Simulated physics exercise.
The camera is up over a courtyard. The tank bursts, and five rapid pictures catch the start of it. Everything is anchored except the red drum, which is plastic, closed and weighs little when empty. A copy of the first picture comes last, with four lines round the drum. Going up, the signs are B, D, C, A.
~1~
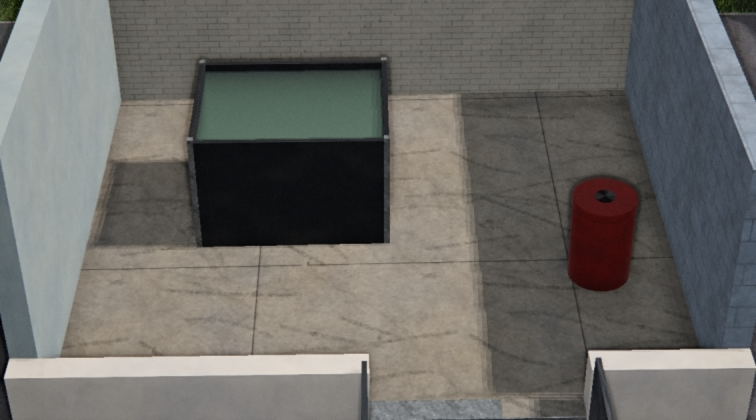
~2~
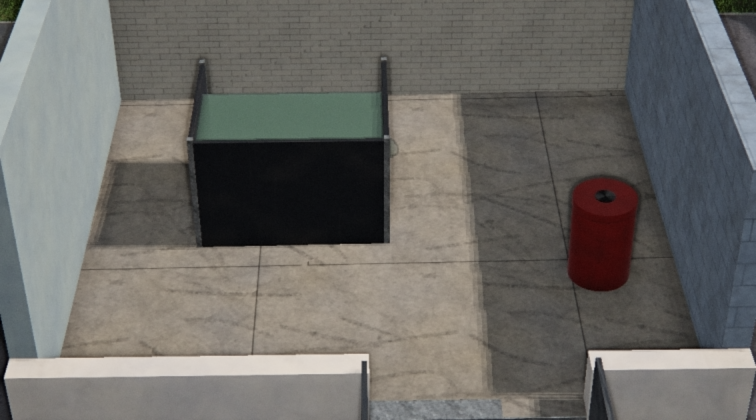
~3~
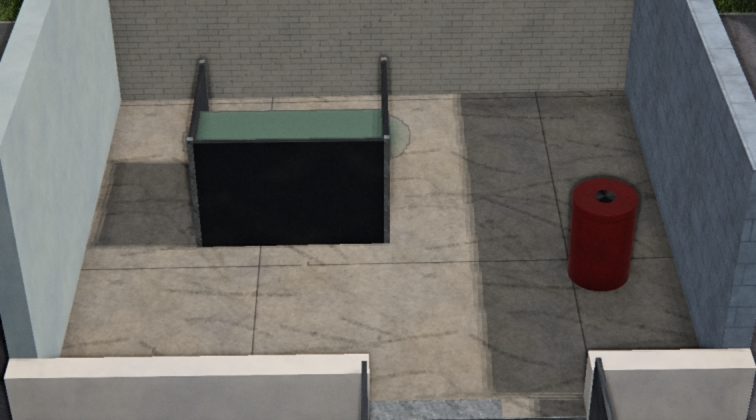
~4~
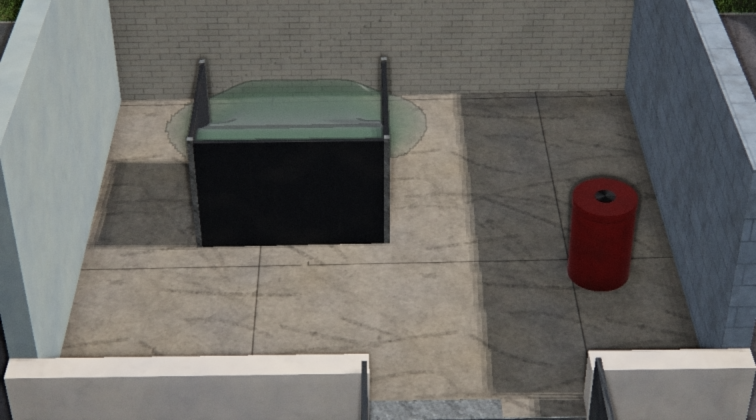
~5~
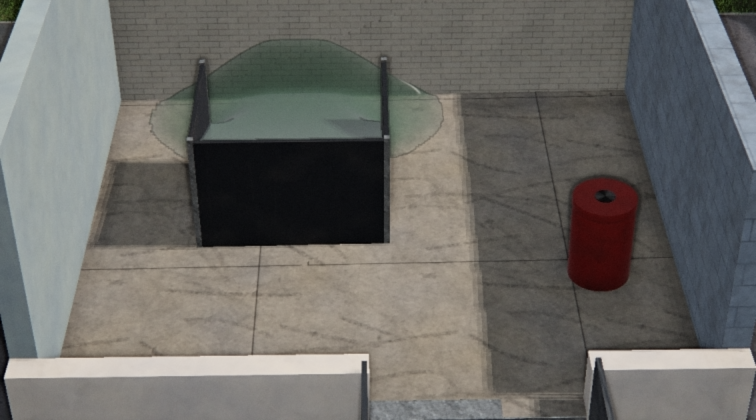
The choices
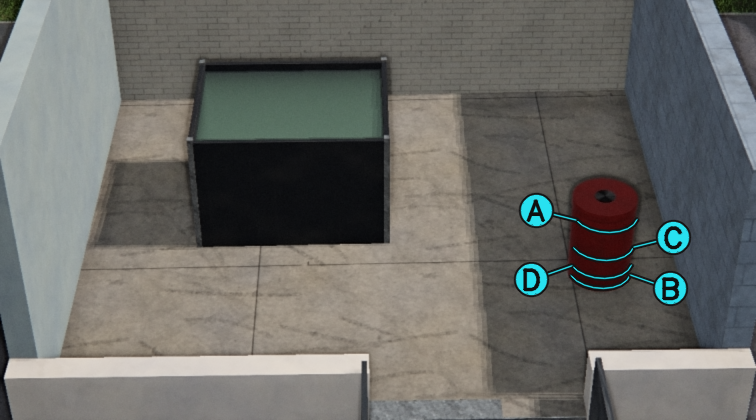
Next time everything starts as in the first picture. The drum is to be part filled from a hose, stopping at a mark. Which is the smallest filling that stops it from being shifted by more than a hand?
That is mark C.
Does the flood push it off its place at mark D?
Yes, that goes wrong.
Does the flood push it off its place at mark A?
No, not at all.
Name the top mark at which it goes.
That would be D.
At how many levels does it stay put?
Two of them.
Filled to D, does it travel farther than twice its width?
No.
On the marked copy, A at (609, 232); B at (603, 288); C at (606, 260); D at (604, 278); from the bottom up B, D, C, A.
With A, it does not move.
With B, it is washed out through the gate.
With C, it does not move.
With D, it is pushed about its own width away.
